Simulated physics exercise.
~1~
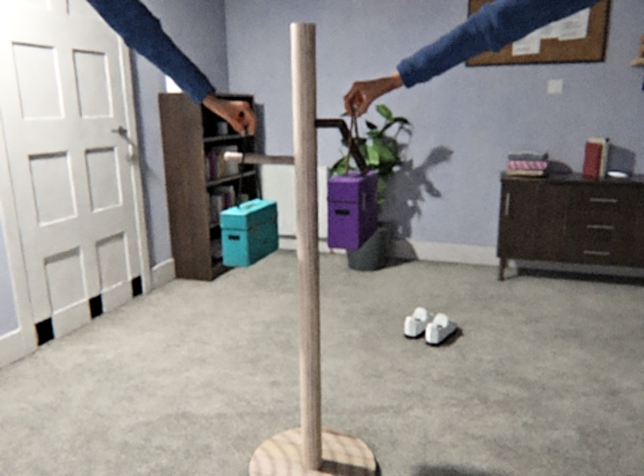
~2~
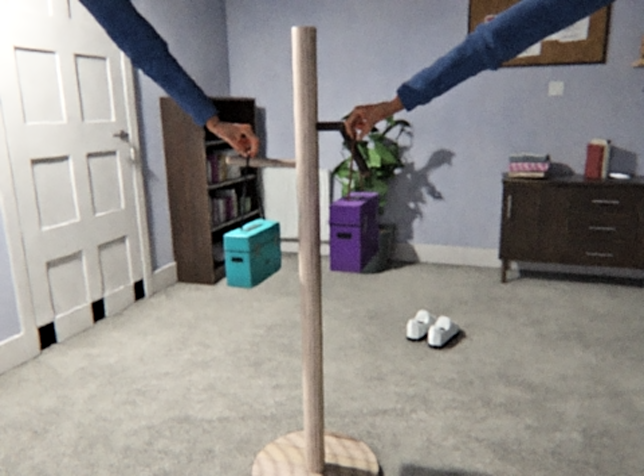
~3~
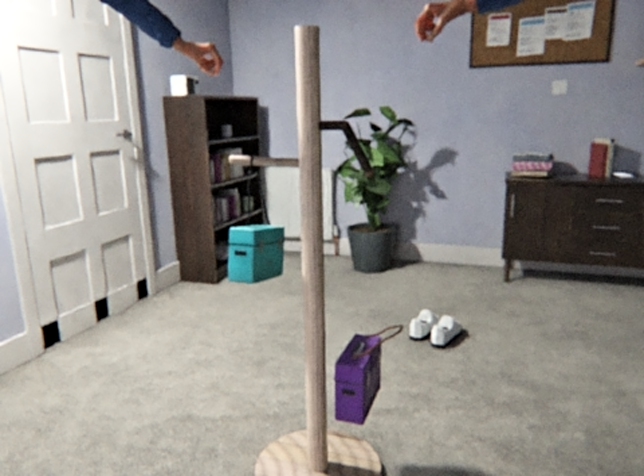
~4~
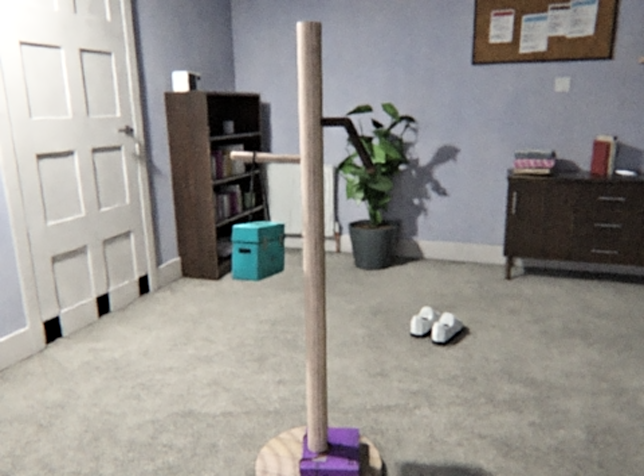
At the start, two hands in blue sleeves hold a turquoise case and a purple case beside a wooden stand with a peg on each side, in a room with a door, a bookcase and a plant. The hands lower the cases a little, the turquoise one at the left peg and the purple one at the right. Then they let go and draw back, and the purple case drops away while the turquoise case stays up, leaning. Finally, the purple case lies on its side at the foot of the stand, and the turquoise case still hangs on the left.
